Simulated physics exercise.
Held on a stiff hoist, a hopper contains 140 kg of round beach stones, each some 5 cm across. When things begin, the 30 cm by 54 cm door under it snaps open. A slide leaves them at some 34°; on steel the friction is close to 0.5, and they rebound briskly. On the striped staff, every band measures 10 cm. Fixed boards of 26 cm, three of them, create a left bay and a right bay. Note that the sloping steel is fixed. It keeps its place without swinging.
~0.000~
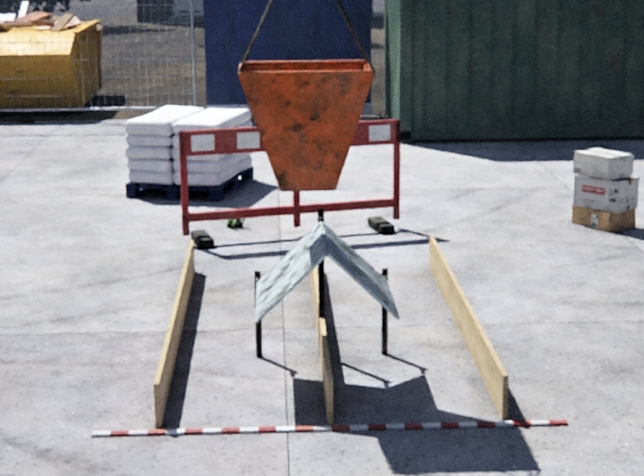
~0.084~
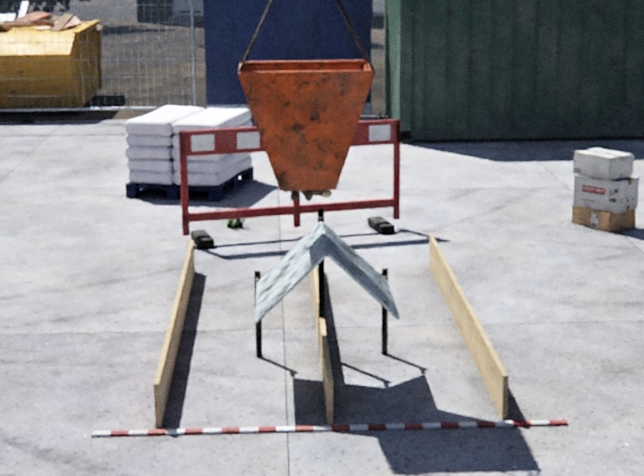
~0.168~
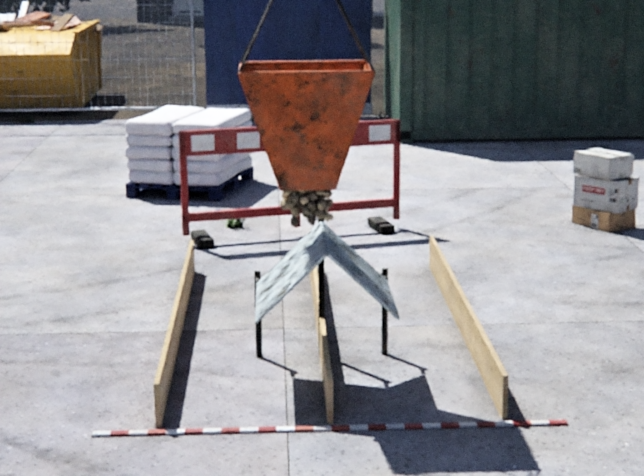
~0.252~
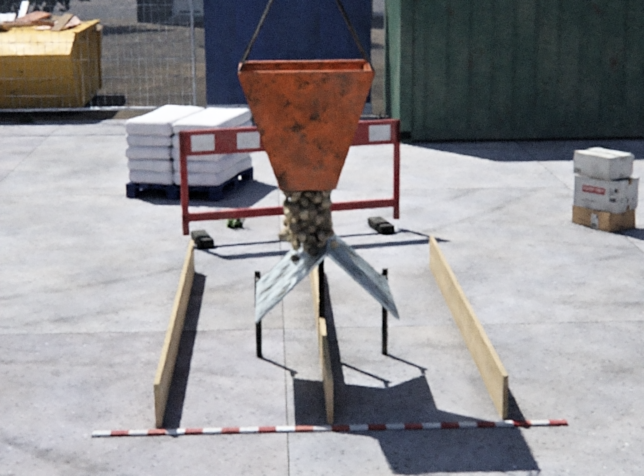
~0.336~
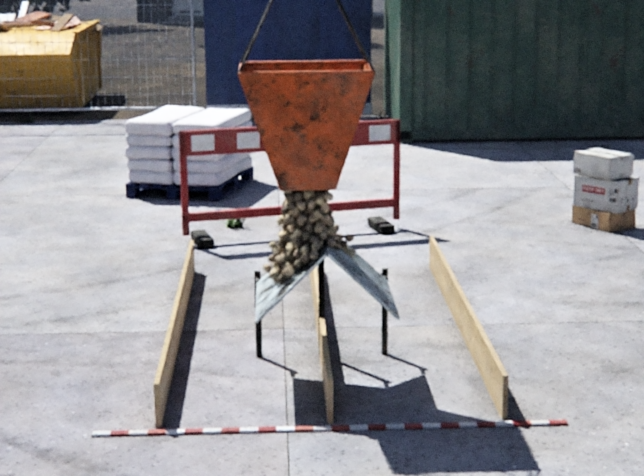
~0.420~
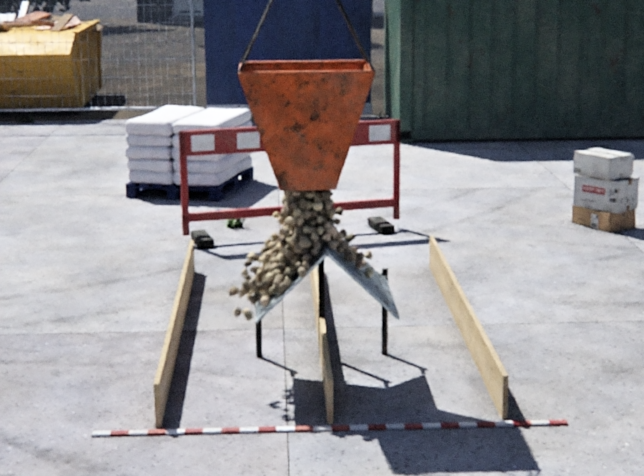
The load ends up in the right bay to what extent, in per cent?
To about 14 per cent.
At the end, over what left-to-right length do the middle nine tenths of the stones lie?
Some 180 cm from left to right.
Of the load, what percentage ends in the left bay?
Close to 85 %.
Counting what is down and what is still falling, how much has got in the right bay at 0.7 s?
Around 5 per cent at that point.
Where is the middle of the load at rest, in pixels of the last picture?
Around (207, 381).
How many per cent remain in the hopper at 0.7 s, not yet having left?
Estimate: About 0 %.
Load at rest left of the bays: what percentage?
Result: About 0 in a hundred.
After 0.7 s, 0 % in the hopper, 46 % on the steel, 49 % falling or lying in the left bay, 5 % falling or lying in the right bay; the stones farthest right are at (443, 357).
After 1.1 s, 0 % in the hopper, 2 % on the steel, 84 % falling or lying in the left bay, 14 % falling or lying in the right bay; the stones farthest right are at (480, 374).
After 1.7 s, 0 % in the hopper, 86 % falling or lying in the left bay, 14 % falling or lying in the right bay; the stones farthest right are at (482, 365).
After 2.6 s, 0 % in the hopper, 86 % falling or lying in the left bay, 14 % falling or lying in the right bay; the stones farthest right are at (482, 364).
After 4.5 s, 0 % in the hopper, 86 % in the left bay, 14 % in the right bay; the stones farthest right are at (482, 364).
